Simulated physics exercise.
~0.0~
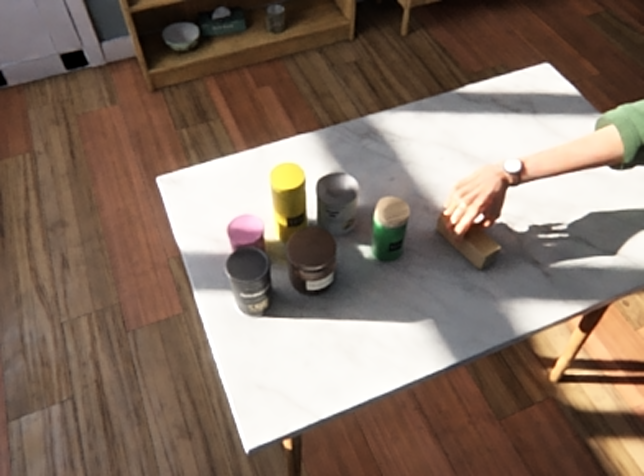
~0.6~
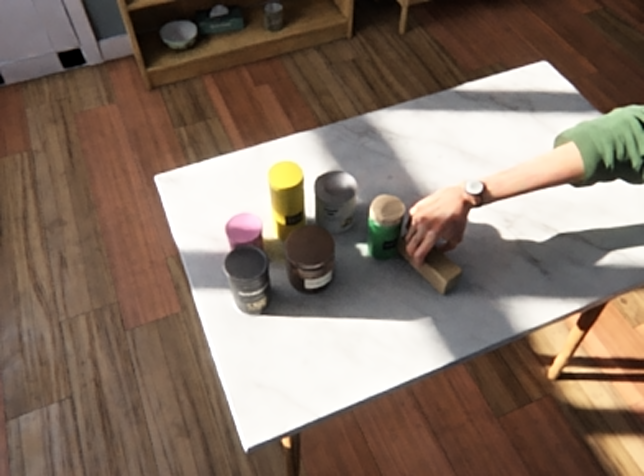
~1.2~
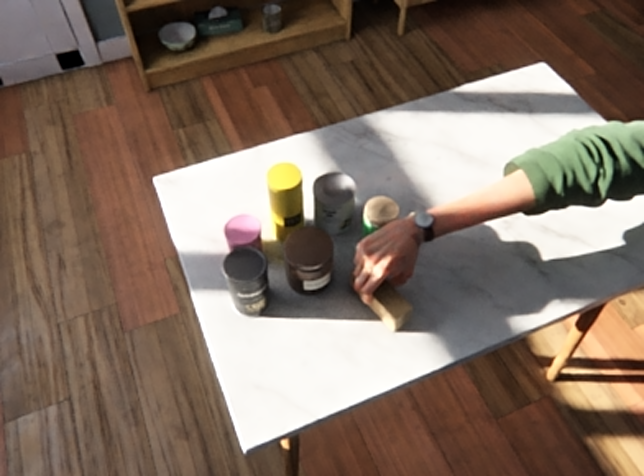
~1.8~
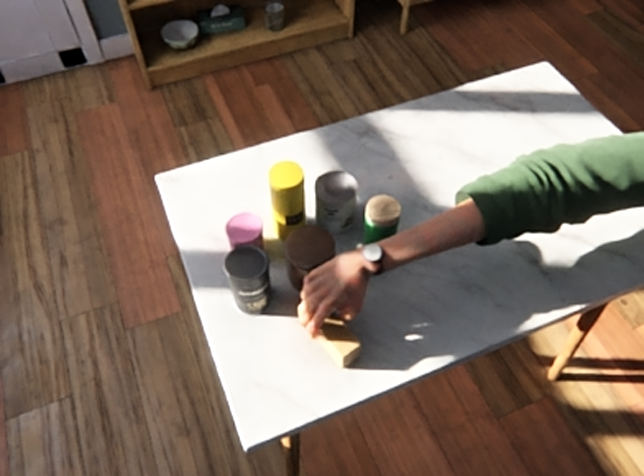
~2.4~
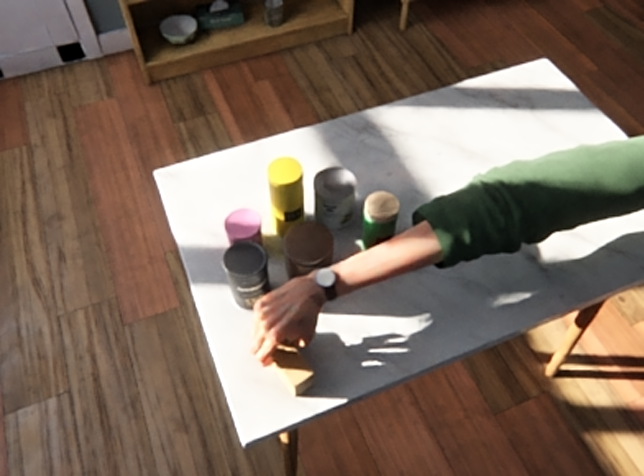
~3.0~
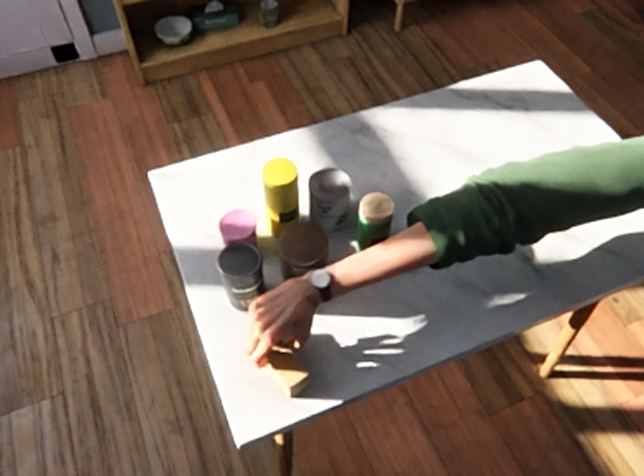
A hand slides a wooden block left along the table's near side, past six standing containers.
